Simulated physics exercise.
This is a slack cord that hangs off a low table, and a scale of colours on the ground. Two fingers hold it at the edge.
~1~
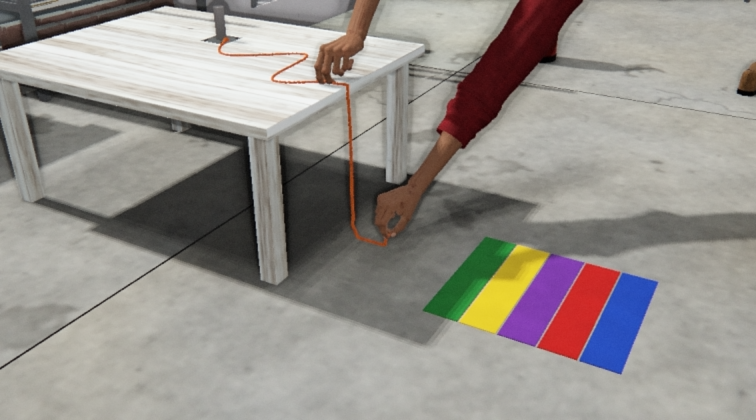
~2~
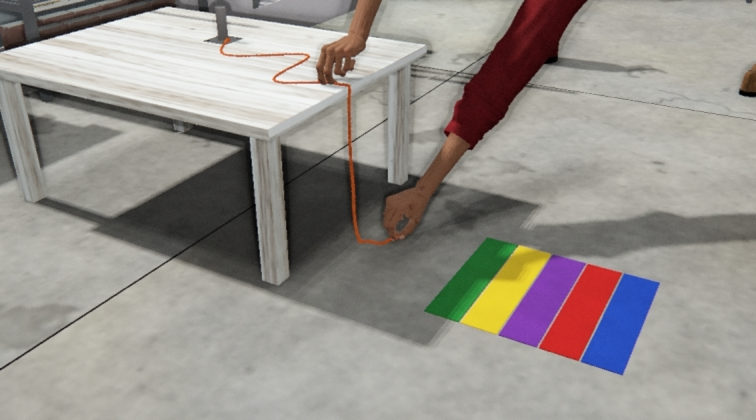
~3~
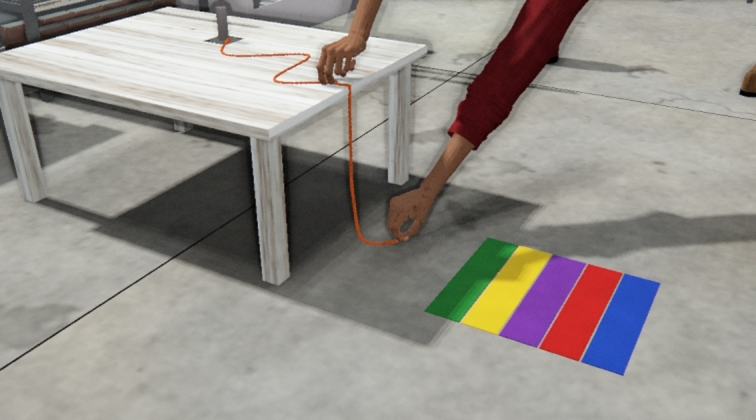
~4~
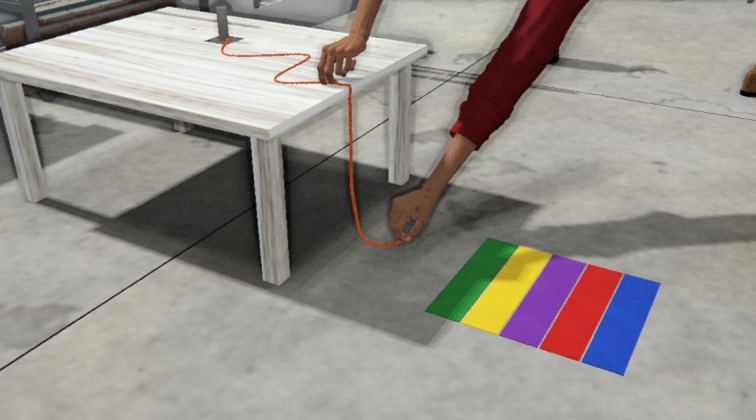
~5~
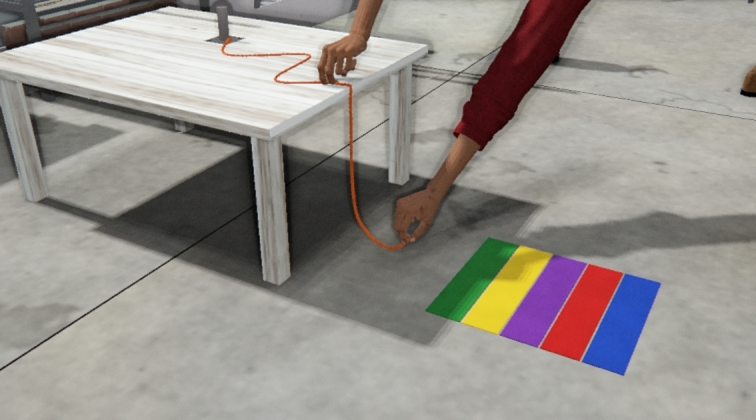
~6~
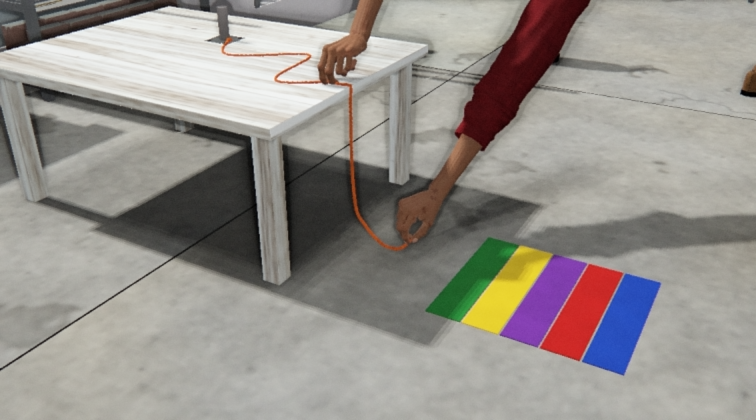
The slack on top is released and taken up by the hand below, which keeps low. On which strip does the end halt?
The end stops over the blue strip.
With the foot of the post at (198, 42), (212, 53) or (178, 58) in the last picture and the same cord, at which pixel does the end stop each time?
About (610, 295), (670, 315) and (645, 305).
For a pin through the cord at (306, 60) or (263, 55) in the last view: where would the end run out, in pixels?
The places are (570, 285) and (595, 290).
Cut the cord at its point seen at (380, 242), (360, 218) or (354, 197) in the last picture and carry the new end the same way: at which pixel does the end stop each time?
Near (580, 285), (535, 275) and (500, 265).
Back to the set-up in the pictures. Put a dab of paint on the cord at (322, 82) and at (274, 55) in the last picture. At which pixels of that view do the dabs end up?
About (432, 131), and the other about (300, 58).
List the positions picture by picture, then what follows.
The first picture shows end (389, 235); green (452, 300); yellow (488, 312); purple (526, 323); red (566, 336); blue (608, 349).
The second picture shows end (398, 237); cord through (221, 50) (281, 55) (287, 70) (316, 83) (350, 139) (354, 213).
The third picture shows end (402, 238).
The fourth picture shows end (404, 239); cord through (222, 50) (282, 55) (288, 70) (317, 83) (351, 139) (356, 213).
The fifth picture shows end (409, 240).
The sixth picture shows end (411, 240); cord through (223, 50) (283, 54) (288, 69) (317, 83) (351, 139) (357, 212).
Soon after, end near (562, 283); over purple.
After that, end near (607, 295); over red.
At the stop, end near (634, 303); over blue. It gets as far as the blue strip.
